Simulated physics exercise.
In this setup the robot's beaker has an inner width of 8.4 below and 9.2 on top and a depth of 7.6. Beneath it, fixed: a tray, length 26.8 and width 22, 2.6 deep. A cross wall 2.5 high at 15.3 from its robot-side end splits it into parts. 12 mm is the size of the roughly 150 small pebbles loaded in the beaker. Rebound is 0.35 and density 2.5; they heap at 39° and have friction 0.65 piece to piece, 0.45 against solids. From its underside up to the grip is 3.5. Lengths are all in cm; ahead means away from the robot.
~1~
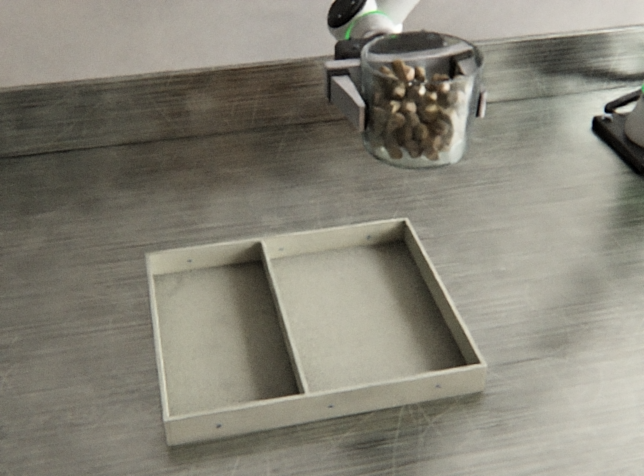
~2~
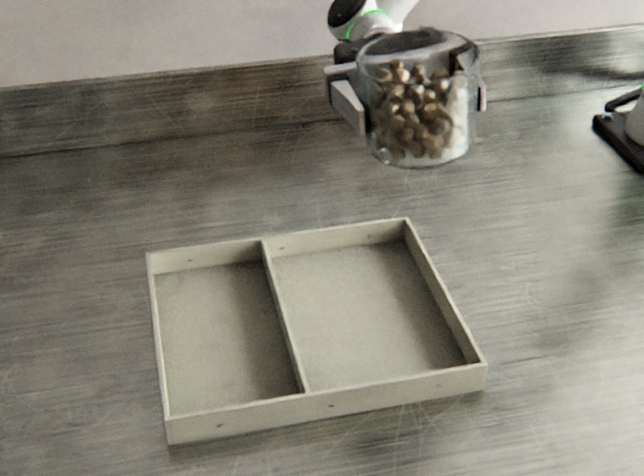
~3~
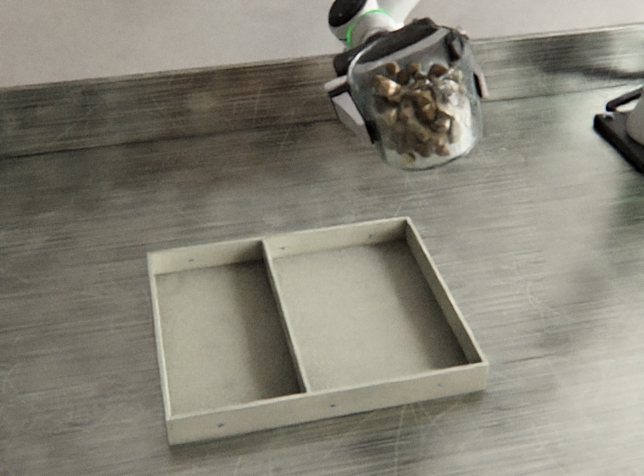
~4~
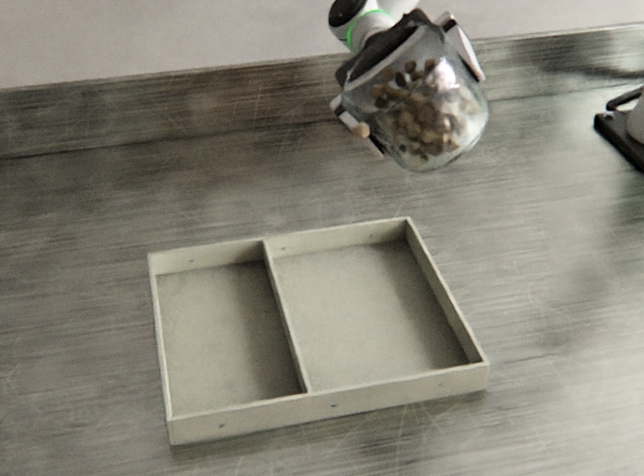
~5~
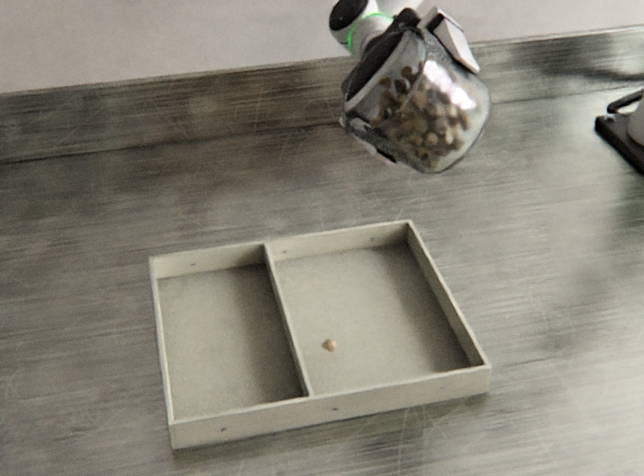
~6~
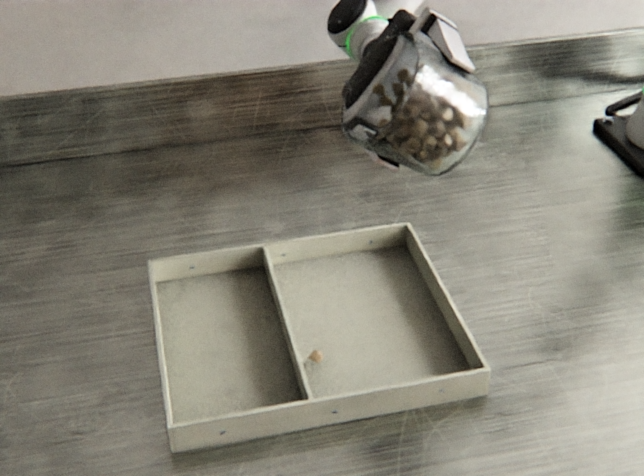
Robot gripper tilting a clear beaker of brown pieces above a divided tray, one piece dropping into the larger right section.
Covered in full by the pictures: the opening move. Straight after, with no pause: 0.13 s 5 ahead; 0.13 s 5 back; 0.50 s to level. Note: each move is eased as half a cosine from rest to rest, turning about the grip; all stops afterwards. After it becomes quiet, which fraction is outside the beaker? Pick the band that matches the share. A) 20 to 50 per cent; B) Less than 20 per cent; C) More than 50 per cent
Answer: B.
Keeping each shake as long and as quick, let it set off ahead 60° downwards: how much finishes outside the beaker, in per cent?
It comes to near 0 percent.
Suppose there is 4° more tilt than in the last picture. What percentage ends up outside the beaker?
It would be near 20 per cent.
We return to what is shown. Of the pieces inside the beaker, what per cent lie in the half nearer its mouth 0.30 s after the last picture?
I'd guess about 40 percent of it.
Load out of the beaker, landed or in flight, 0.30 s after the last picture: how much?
About 10 per cent so far.
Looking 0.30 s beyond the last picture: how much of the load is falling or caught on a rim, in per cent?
I'd put it near 11 per cent.
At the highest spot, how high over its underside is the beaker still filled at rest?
I'd put it at close to 7.5 centimetres.
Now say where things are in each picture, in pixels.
The first picture shows the beaker middle at (419, 102), level; upper third of the load around (421, 98), from x 370 to 465, top at y 65; 148 in the beaker.
The second picture shows the beaker middle at (419, 101), tilted 5° forward; upper third of the load around (422, 97), from x 375 to 465, top at y 65.
The third picture shows the beaker middle at (419, 101), tilted 19° forward; upper third of the load around (429, 92), from x 375 to 470, top at y 70.
The fourth picture shows the beaker middle at (418, 102), tilted 36° forward; upper third of the load around (439, 89), from x 360 to 470, top at y 60; 147 in the beaker, 1 in flight or on a rim.
The fifth picture shows the beaker middle at (418, 105), tilted 50° forward; upper third of the load around (439, 87), from x 330 to 470, top at y 60; 147 in the beaker, 1 in the robot-side part.
The sixth picture shows the beaker middle at (417, 108), tilted 55° forward; upper third of the load around (437, 91), from x 315 to 470, top at y 65; 147 in the beaker, 1 in the robot-side part.
Then, 0.30 s on, tilted 54° forward, highest piece 24 above the table; 131 in the beaker, 1 in the robot-side part, 16 in flight or on a rim.
Then, 0.61 s on, tilted 12° forward, highest piece 26 above the table; 129 in the beaker, 10 in the robot-side part, 9 in the far-side part.
Then, 0.96 s on, level, highest piece 26 above the table; 129 in the beaker, 10 in the robot-side part, 9 in the far-side part.
Then, 2.01 s on, level, highest piece 26 above the table; 129 in the beaker, 10 in the robot-side part, 9 in the far-side part.
In the end, 129 in the beaker, 10 in the robot-side part, 9 in the far-side part. That is 13 % outside the beaker.
